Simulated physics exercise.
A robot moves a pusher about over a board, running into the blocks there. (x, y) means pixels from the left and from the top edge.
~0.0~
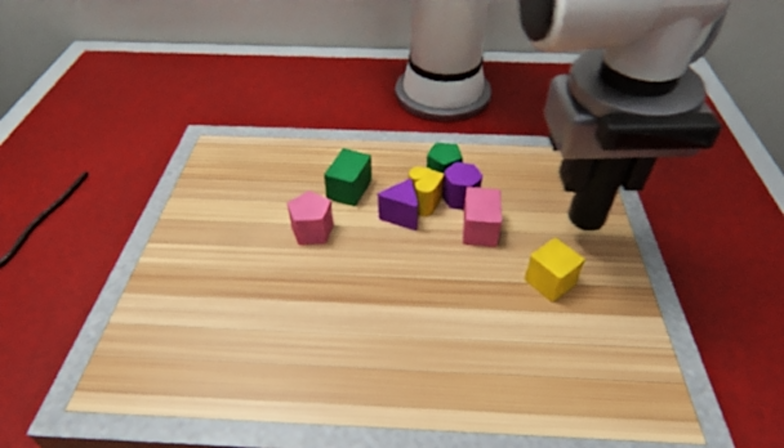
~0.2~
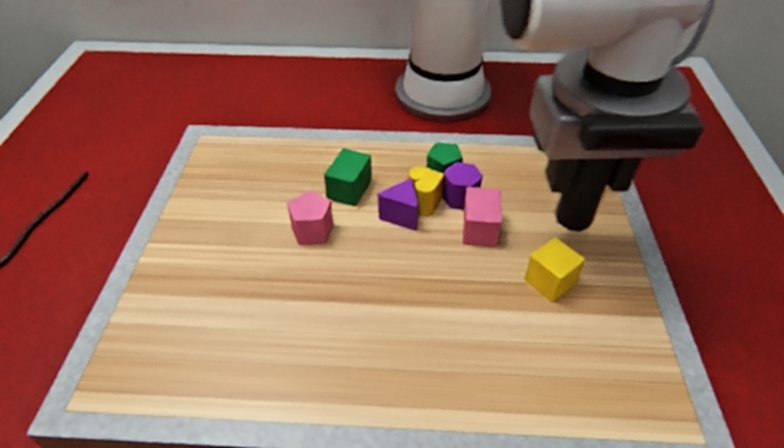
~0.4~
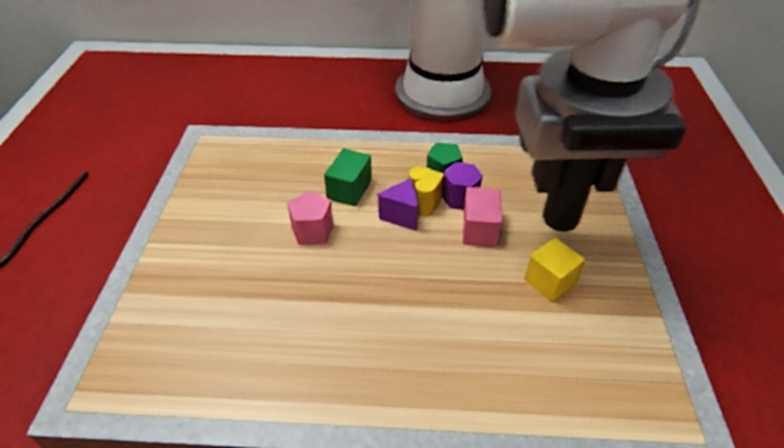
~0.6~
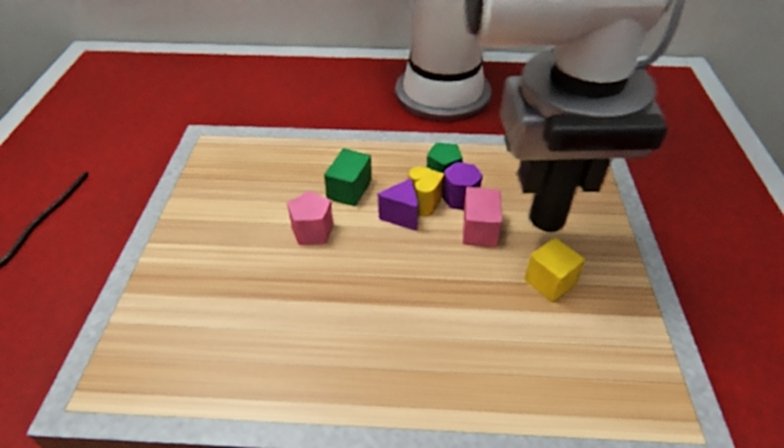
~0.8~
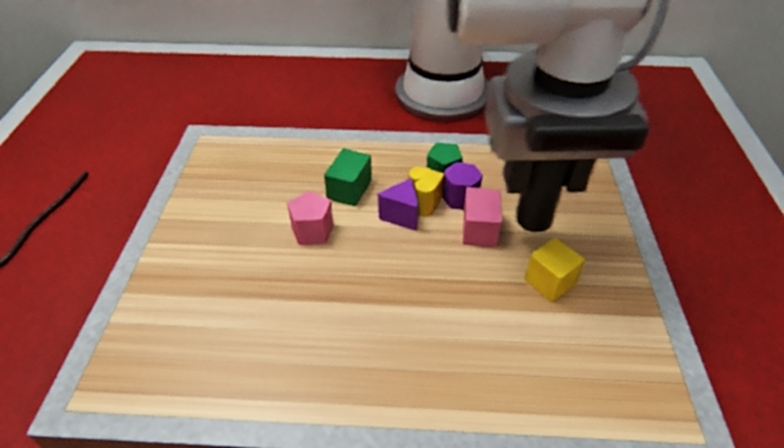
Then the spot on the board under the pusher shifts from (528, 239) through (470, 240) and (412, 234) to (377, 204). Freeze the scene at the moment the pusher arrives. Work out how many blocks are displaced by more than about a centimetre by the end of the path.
I foresee three or more blocks being moved.
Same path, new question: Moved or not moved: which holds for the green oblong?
The result: It moves.
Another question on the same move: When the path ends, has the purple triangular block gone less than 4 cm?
I believe not.
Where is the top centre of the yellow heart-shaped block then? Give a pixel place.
Close to (403, 142).
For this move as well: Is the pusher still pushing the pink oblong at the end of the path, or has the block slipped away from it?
The pusher should keep driving it forward.
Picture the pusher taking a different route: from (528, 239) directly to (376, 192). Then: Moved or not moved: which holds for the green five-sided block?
It is shifted.
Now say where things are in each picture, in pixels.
Lower end of the pusher (586, 219), tops of blocks, green oblong (348, 164), purple triangular block (402, 192), yellow heart-shaped block (426, 178), pink oblong (484, 204), in the first frame.
Pusher (573, 220), blocks as before, in the second frame.
Pusher (560, 220), blocks as before, in the third frame.
Pusher (547, 220), blocks as before, in the fourth frame.
Pusher (533, 221), green oblong (348, 164), purple triangular block (402, 192), yellow heart-shaped block (426, 178), pink oblong (484, 204), in the fifth frame.
What follows on the original path. One third of the way, pusher (472, 222); pink oblong (445, 199), turned 40° clockwise.
Two thirds of the way, pusher (413, 215); green oblong (341, 164), turned 25° clockwise; purple triangular block (359, 181); yellow heart-shaped block (407, 165), turned 55° clockwise; pink oblong (398, 186), turned 75° clockwise.
At the end, pusher (377, 185); green oblong (335, 158); purple triangular block (346, 181); yellow heart-shaped block (403, 142), turned 80° clockwise; pink oblong (381, 157), turned 100° clockwise.
